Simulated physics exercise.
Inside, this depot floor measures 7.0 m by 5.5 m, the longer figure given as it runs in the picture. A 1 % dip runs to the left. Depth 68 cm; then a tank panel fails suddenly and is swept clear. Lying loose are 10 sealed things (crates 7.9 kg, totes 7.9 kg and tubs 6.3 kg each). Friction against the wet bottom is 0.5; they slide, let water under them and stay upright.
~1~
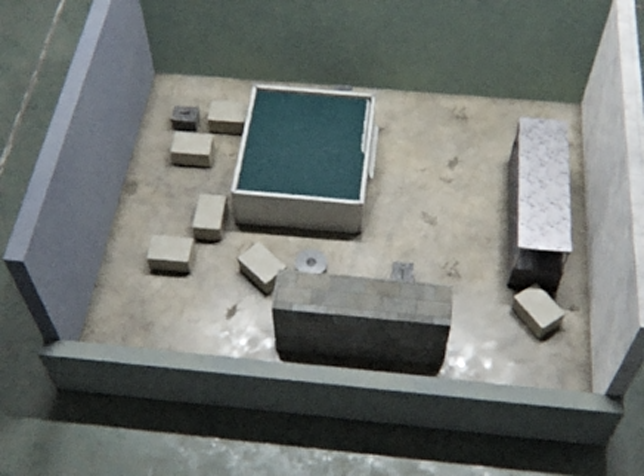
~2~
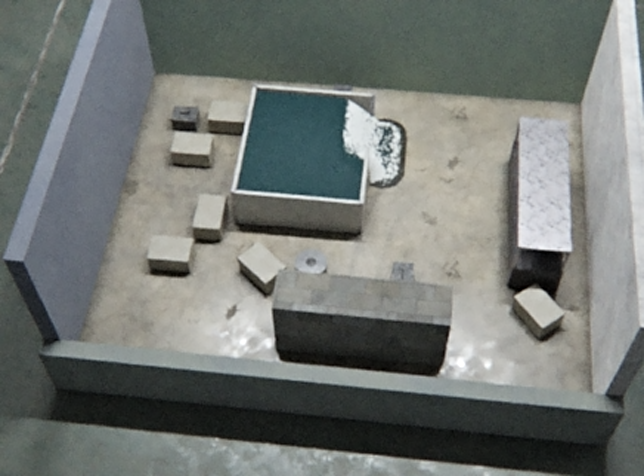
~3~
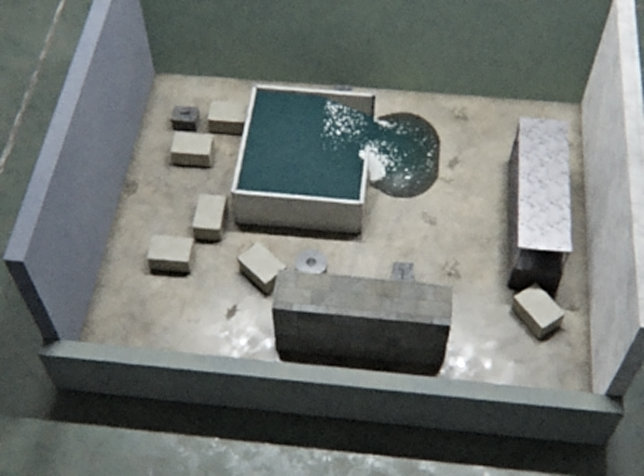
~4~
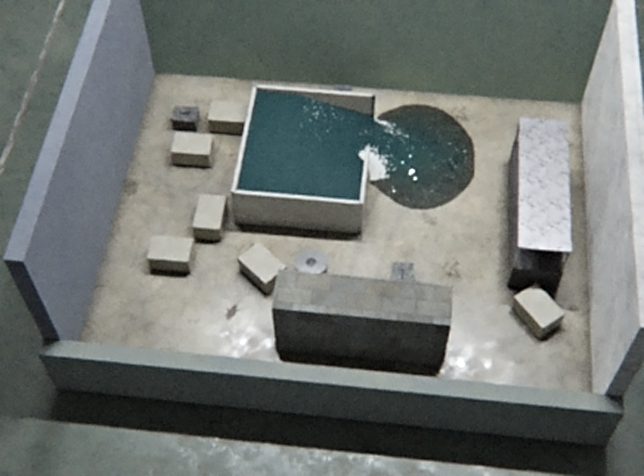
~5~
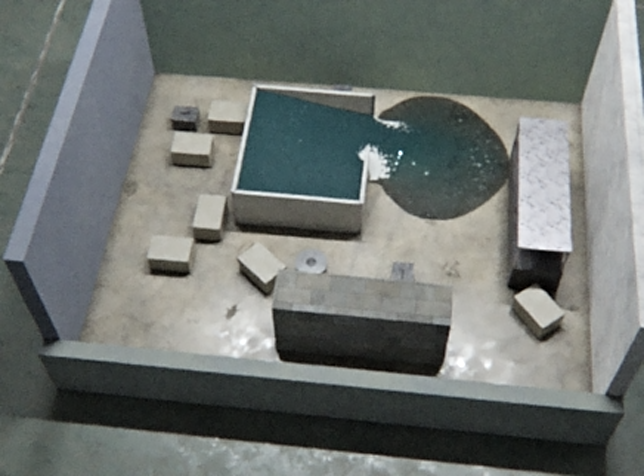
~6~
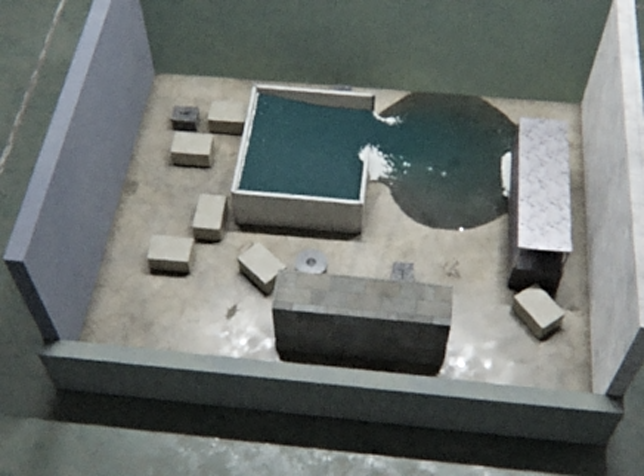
On a walled depot floor set with pale blocks and two long barriers, a square tank of dark green water stands full. Water bursts through its right side in white foam, then spreads across the floor in a widening dark pool that reaches the right-hand barrier, while the blocks stay still.
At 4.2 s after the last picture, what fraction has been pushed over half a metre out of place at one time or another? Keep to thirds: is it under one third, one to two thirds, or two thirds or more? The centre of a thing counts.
The share is under one third.
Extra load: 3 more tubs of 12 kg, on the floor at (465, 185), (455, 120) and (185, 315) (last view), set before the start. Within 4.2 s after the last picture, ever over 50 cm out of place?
In that order: Crosses the line, then crosses the line, then stays inside the line.
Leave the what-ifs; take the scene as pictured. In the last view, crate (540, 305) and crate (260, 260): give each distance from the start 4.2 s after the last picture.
Answer, in order asked: 100 cm, 0 cm.
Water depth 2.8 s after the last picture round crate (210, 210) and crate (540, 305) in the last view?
I'd estimate 0 cm for the first and 3 cm for the second.
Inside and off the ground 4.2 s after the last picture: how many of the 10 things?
My tally comes to 1.
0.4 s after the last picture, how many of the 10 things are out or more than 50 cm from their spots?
At that time I count 0.
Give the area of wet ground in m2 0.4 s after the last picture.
Roughly 10.5 m2.
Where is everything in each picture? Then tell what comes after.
The first picture shows a crate at (192, 143) rests on the ground; a tote at (185, 113) rests on the ground; 3.7 m2 under water; 0 of 10 have shifted.
The second picture shows a crate at (192, 143) rests on the ground; a tote at (185, 113) rests on the ground; 4.3 m2 under water; 0 of 10 have shifted.
The third picture shows a crate at (192, 143) rests on the ground; a tote at (185, 113) rests on the ground; 5.2 m2 under water; 0 of 10 have shifted.
The fourth picture shows a crate at (192, 143), on the bottom; a tote at (185, 113), on the bottom; water covers 6.3 m2; 0 of 10 have shifted.
The fifth picture shows a crate at (192, 143), on the bottom; a tote at (185, 113) rests on the ground; 7.6 m2 under water; 0 of 10 have shifted.
The sixth picture shows a crate at (192, 143), on the bottom; a tote at (185, 113), on the bottom; 8.8 m2 under water; 0 of 10 have shifted.
Then, 0.4 s after the last picture 0 of 10 are over 50 cm from their spots; 0 afloat.
Then, 1.5 s after the last picture 0 of 10 are over 50 cm from their spots; 0 afloat.
Then, 2.8 s after the last picture 0 of 10 are over 50 cm from their spots; 0 afloat.
Then, 4.2 s after the last picture 1 of 10 are over 50 cm from their spots, and 1 have been at some point; 1 afloat.
